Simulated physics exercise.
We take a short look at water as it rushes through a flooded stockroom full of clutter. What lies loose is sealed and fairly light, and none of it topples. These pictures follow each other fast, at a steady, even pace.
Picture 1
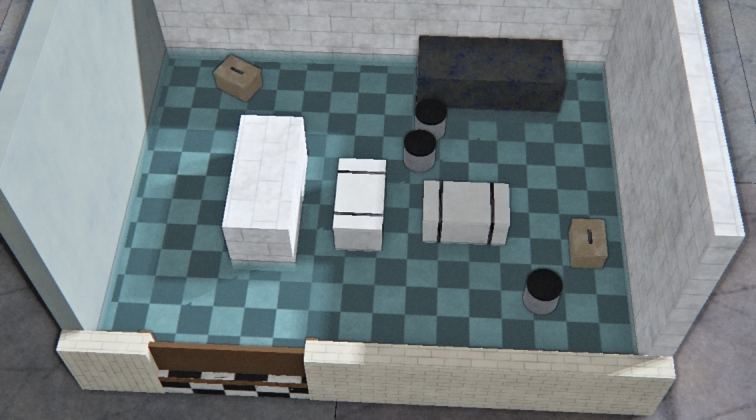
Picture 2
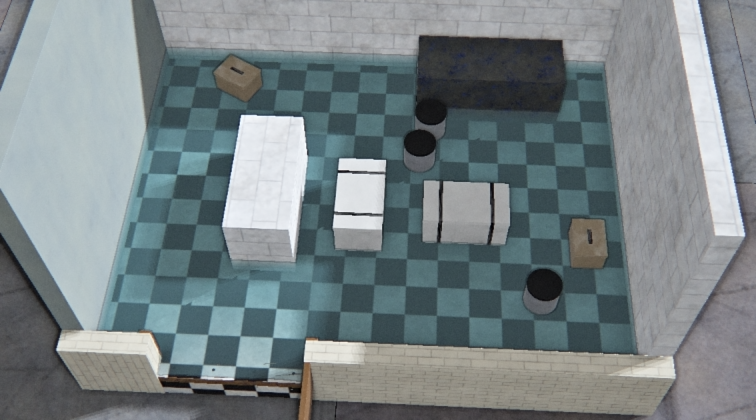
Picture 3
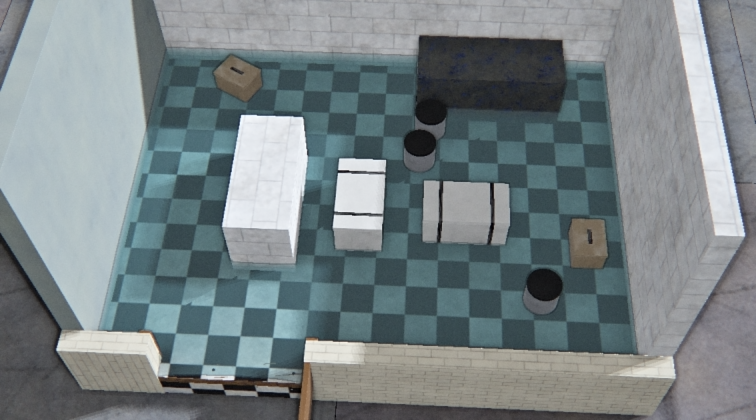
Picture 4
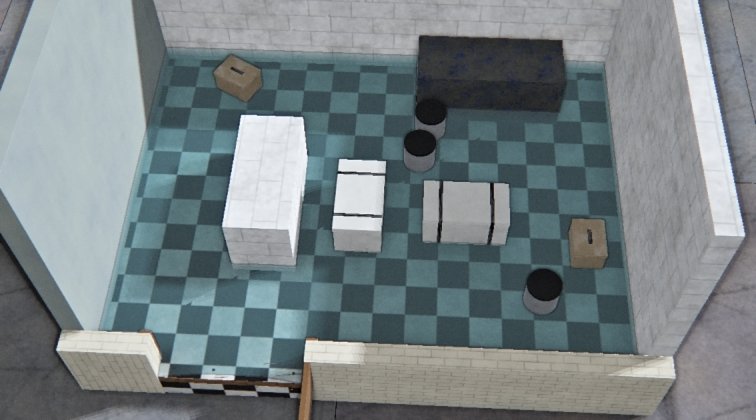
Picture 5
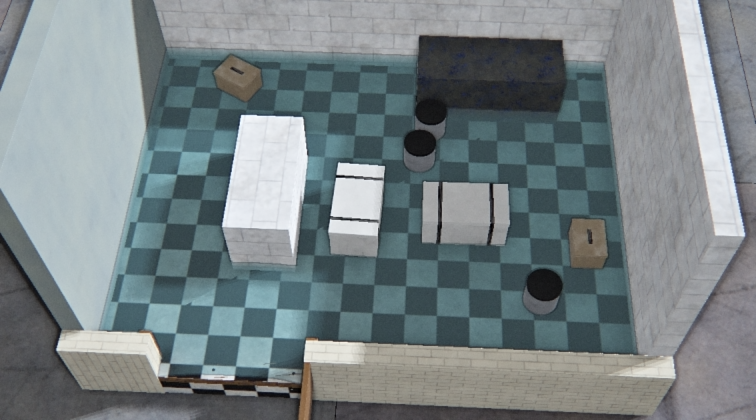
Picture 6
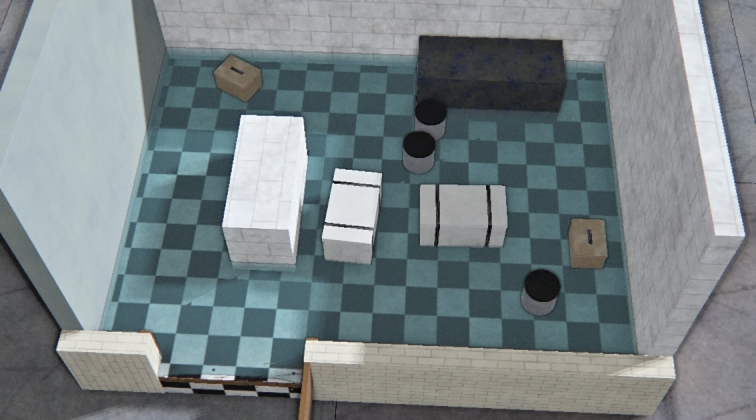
In a tiled stockroom cluttered with trunks, boxes and black-topped drums, a brown door at the front swung open, and then the white trunk in the middle drifted slightly toward the front and left.
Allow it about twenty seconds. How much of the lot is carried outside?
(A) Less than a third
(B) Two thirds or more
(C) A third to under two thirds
Option C: A third to under two thirds.
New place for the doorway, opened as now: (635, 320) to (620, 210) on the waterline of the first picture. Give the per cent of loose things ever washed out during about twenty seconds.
Estimate: Near 90 %.
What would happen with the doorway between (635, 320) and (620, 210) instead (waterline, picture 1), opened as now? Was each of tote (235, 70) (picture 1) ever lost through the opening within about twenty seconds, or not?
Verdict: Stays.
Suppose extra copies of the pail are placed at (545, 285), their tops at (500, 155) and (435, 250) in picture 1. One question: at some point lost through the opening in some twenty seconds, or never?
One after the other: Never escapes, escapes.
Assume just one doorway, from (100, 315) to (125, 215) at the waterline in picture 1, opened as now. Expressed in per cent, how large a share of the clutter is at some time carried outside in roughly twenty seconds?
About 30 percent.
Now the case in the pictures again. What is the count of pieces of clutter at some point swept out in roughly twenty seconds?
Total: 4.
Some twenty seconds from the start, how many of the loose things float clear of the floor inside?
That makes 3.
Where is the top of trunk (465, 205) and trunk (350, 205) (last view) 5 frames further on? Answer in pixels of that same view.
The first should be near (437, 225), the second near (309, 260).
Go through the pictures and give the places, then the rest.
A trunk at (360, 193), afloat; a trunk at (467, 202) floats; 0 of 7 have shifted, in the first frame.
A trunk at (360, 193) floats; a trunk at (467, 202), afloat; 0 of 7 have shifted, in the second frame.
A trunk at (360, 193), afloat; a trunk at (467, 202) floats; 0 of 7 have shifted, in the third frame.
A trunk at (360, 194) floats; a trunk at (467, 202), afloat; 0 of 7 have shifted, in the fourth frame.
A trunk at (357, 198), afloat, close to its start; a trunk at (466, 202), afloat; 1 of 7 have shifted, in the fifth frame.
A trunk at (352, 205) floats, close to its start; a trunk at (463, 205), afloat, close to its start; 1 of 7 have shifted, in the sixth frame.
A moment on, 0 of 7 are out; 7 afloat.
Next, 1 of 7 are out; 6 afloat.
Later, 2 of 7 are out; 5 afloat.
In the end, 4 of 7 are out; 3 afloat.
